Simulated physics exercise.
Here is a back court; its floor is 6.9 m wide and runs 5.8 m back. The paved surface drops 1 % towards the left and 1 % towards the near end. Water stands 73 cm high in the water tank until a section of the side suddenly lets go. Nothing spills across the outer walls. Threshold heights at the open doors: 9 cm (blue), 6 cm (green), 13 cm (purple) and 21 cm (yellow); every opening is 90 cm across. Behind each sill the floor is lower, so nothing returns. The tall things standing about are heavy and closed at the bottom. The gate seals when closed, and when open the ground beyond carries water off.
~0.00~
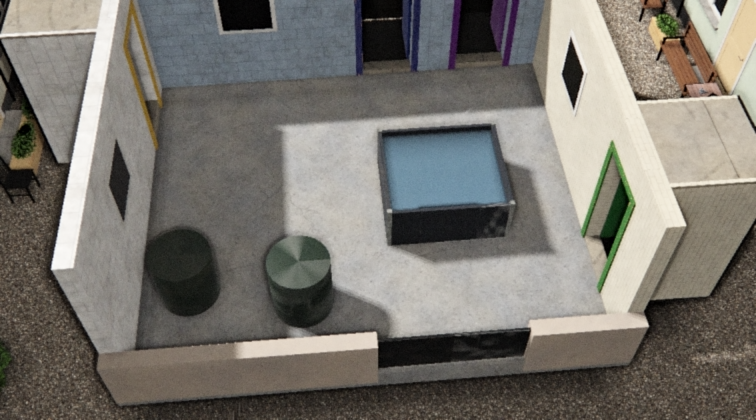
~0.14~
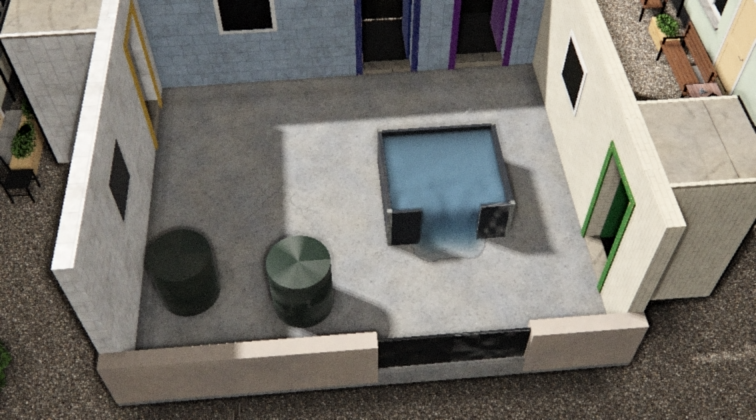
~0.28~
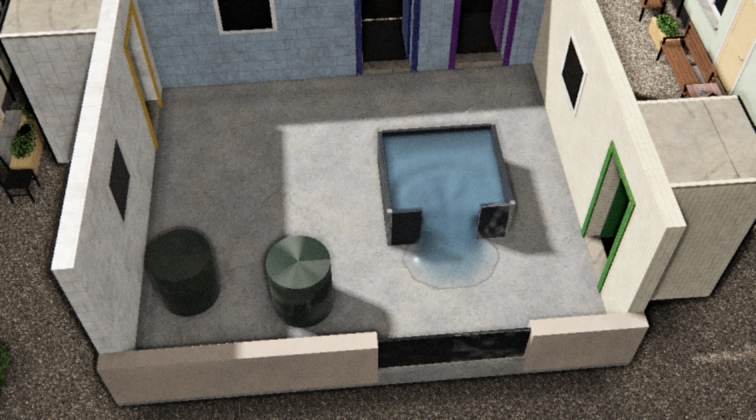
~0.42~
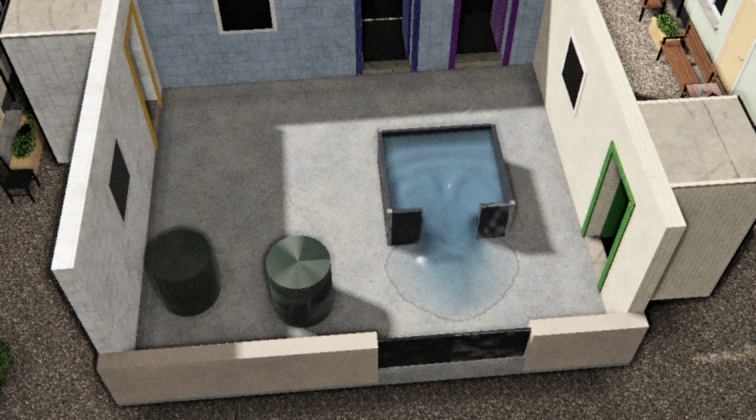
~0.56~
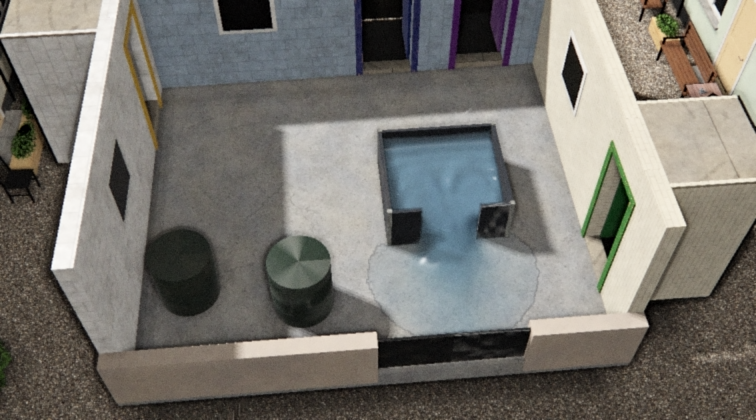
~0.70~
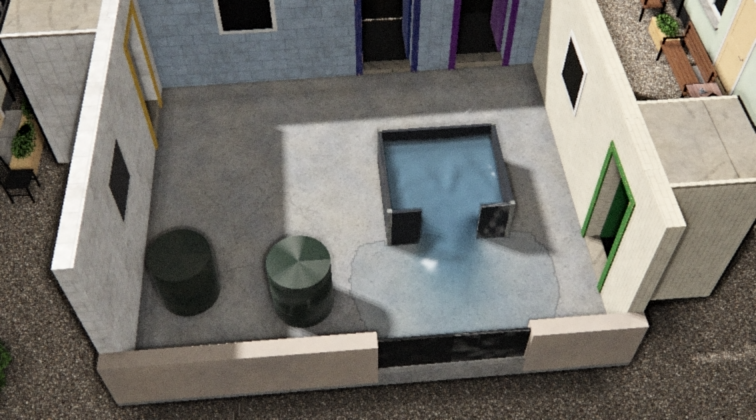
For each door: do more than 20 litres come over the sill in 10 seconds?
Door by door: At the blue door it stays under the limit; at the green door it passes the limit; at the purple door it keeps below the limit; at the yellow door it keeps below the limit.
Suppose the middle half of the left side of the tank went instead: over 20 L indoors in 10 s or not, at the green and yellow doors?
Then: Green not over, yellow under.
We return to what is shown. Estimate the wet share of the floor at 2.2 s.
Some 25 per cent of it.
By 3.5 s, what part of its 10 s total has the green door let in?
About 40 per cent.
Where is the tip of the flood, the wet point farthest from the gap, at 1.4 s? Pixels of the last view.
Around (274, 367).
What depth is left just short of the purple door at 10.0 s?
Roughly 4.5 cm deep.
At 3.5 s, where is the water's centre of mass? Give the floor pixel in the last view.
Around (420, 267).
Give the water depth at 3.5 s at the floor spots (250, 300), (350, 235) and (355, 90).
Roughly 1, 2 and 0 cm, in turn.
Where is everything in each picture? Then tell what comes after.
The water tank at (443, 170) is whole and still, 73 cm deep, in the first picture.
The front is at (477, 252), 0.5 m from the gap at (448, 229); 0.2 m2 of floor is under water; 73 cm left at the back of the water tank, in the second picture.
Water pours out at (448, 230) and has run 0.9 m, to (478, 278); typically 11 cm deep outside, 72 cm at the water tank's back, in the third picture.
The front is at (449, 315), 1.4 m from the gap at (448, 230); 1.9 m2 of floor is under water; 65 cm left at the back of the water tank, in the fourth picture.
The front is at a hidden place, 2.0 m from the gap at (448, 229); 3.5 m2 of floor is under water; 61 cm left at the back of the water tank, in the fifth picture.
The front is at a hidden place, 2.2 m from the gap at (448, 229); 4.7 m2 of floor is under water; 61 cm left at the back of the water tank, in the sixth picture.
After 1.4 s water covers 20 % of the floor and is deepest (40 cm) near (611, 339); blue door not reached, green door 2 cm at the sill, 0 L in, purple door not reached, yellow door not reached.
After 2.2 s water covers 25 % of the floor and is deepest (36 cm) near (599, 340); blue door not reached, green door 11 cm at the sill, 2 L in, purple door not reached, yellow door not reached.
After 3.5 s water covers 45 % of the floor and is deepest (26 cm) near (146, 377); blue door not reached, green door 11 cm at the sill, 18 L in, purple door not reached, yellow door not reached.
After 6.0 s water covers 80 % of the floor and is deepest (18 cm) near (133, 378); blue door 3 cm at the sill, 0 L in, green door 8 cm at the sill, 41 L in, purple door 9 cm at the sill, 0 L in, yellow door 2 cm at the sill, 0 L in.
After 10.0 s water covers 100 % of the floor and is deepest (14 cm) near (133, 378); blue door 3 cm at the sill, 0 L in, green door 4 cm at the sill, 46 L in, purple door 5 cm at the sill, 0 L in, yellow door 10 cm at the sill, 0 L in.
